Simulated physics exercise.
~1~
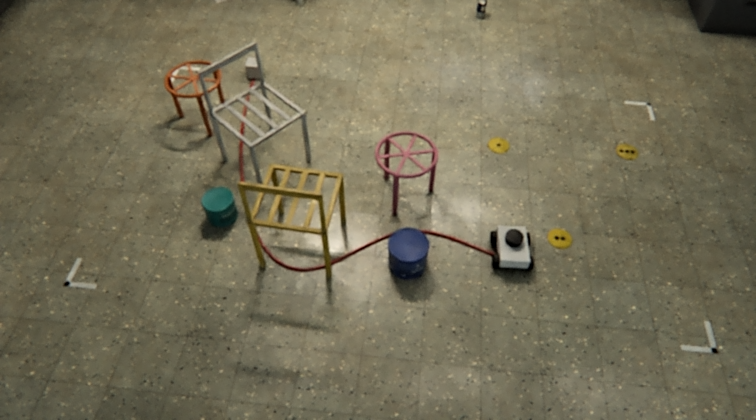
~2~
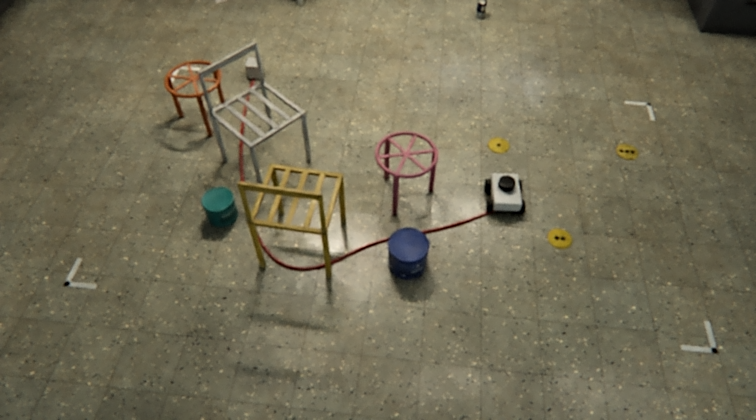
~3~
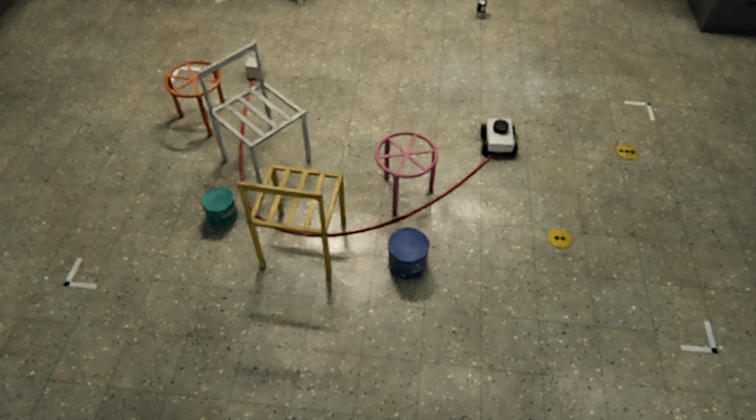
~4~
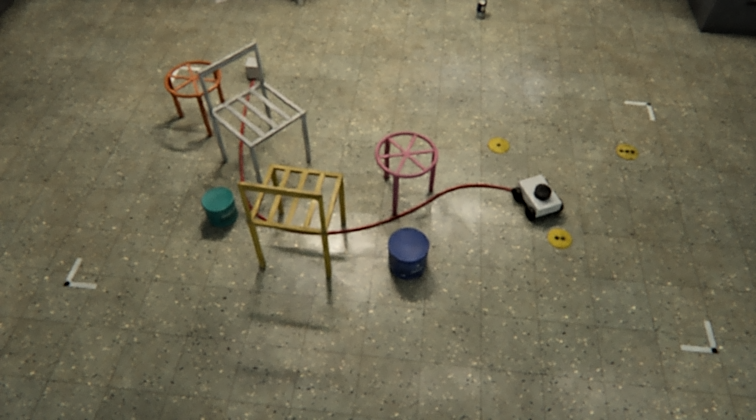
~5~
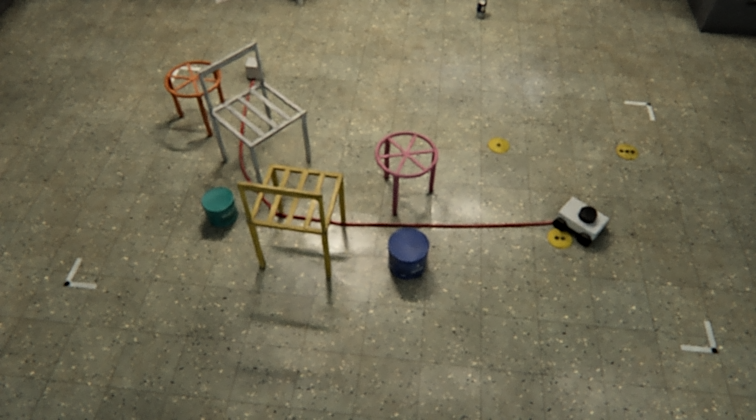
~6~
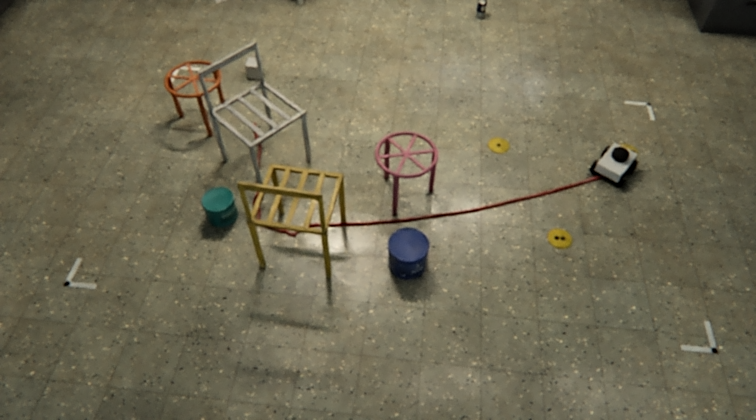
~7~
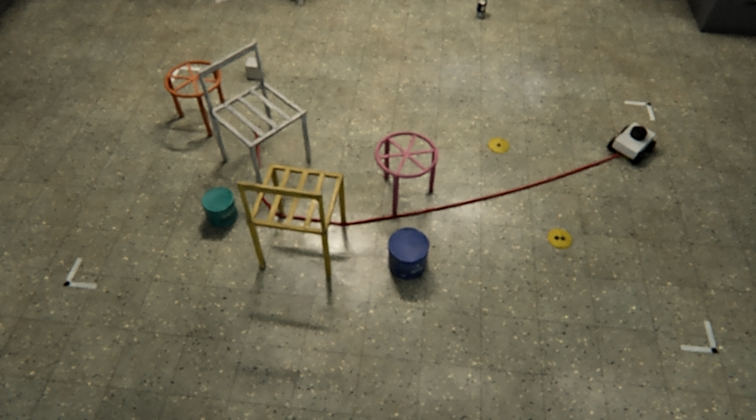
A small white cart towing a red lead among chairs, stools and buckets drove up to one yellow mark, then down right to another and up right to the last, pulling the plug out at the far end while the furniture and buckets stayed put.
